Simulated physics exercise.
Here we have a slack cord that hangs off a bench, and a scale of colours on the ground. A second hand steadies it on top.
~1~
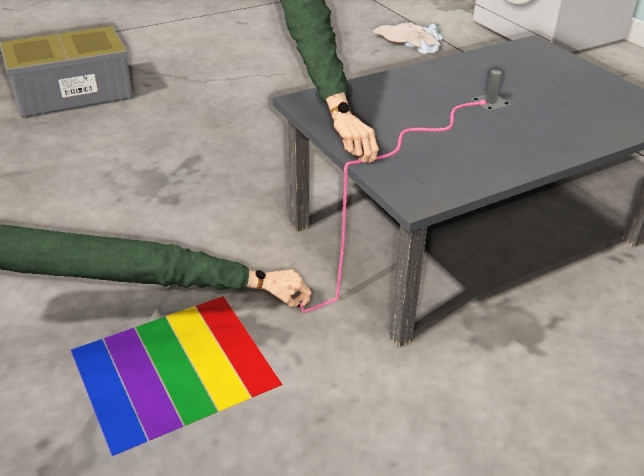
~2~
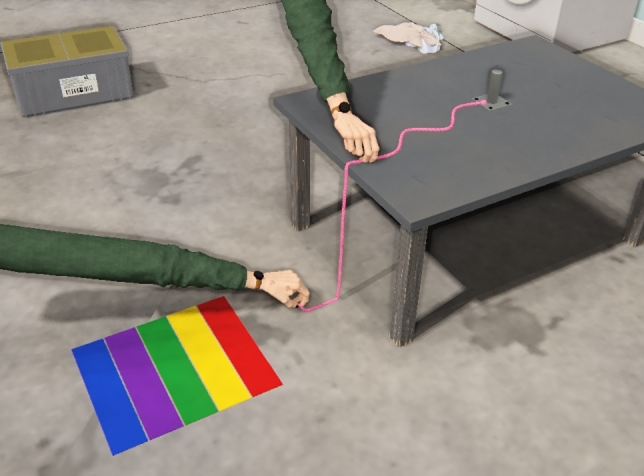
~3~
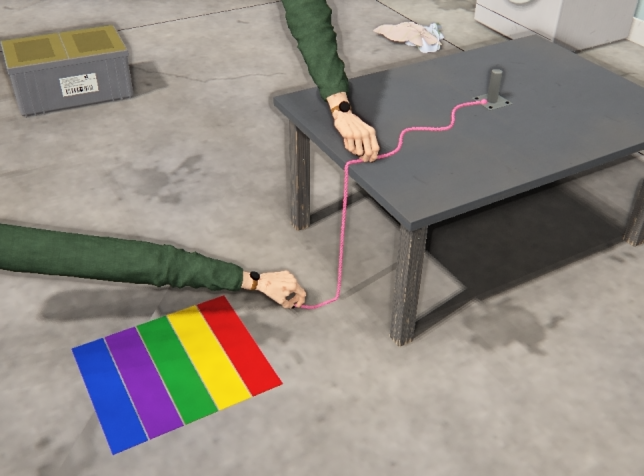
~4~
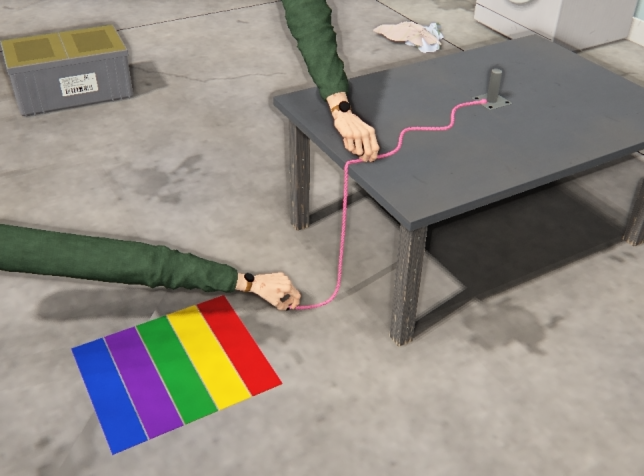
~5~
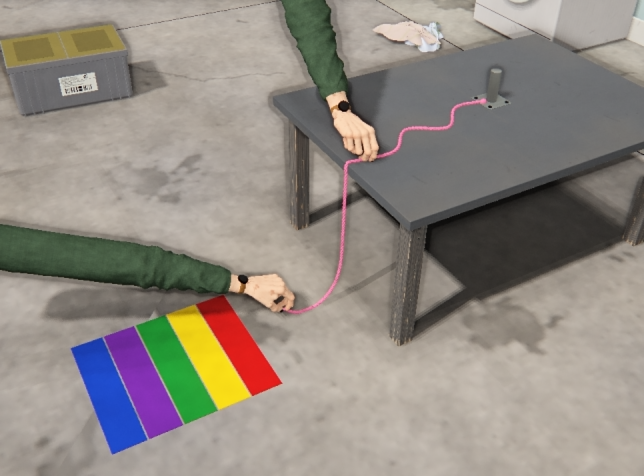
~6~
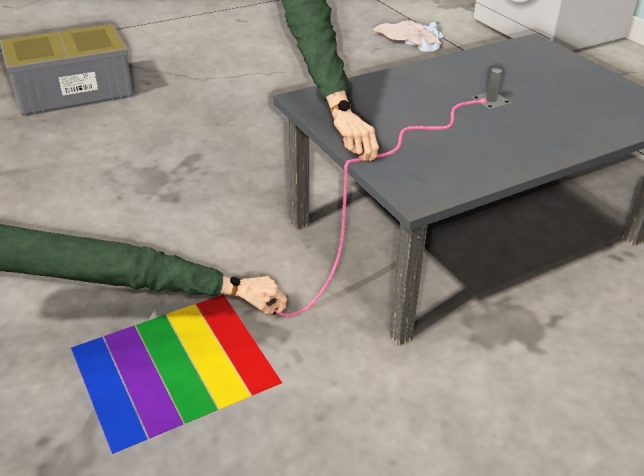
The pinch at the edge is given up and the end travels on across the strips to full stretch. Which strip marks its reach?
The green one.
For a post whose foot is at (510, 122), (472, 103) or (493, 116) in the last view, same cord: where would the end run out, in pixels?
In that order: (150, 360), (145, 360) and (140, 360).
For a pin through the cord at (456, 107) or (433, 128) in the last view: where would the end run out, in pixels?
About (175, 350) and (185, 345).
Soon after, end near (230, 328); over red.
Then, end near (193, 342); over yellow.
At full stretch, end near (171, 350); over green. It halts on the green strip.
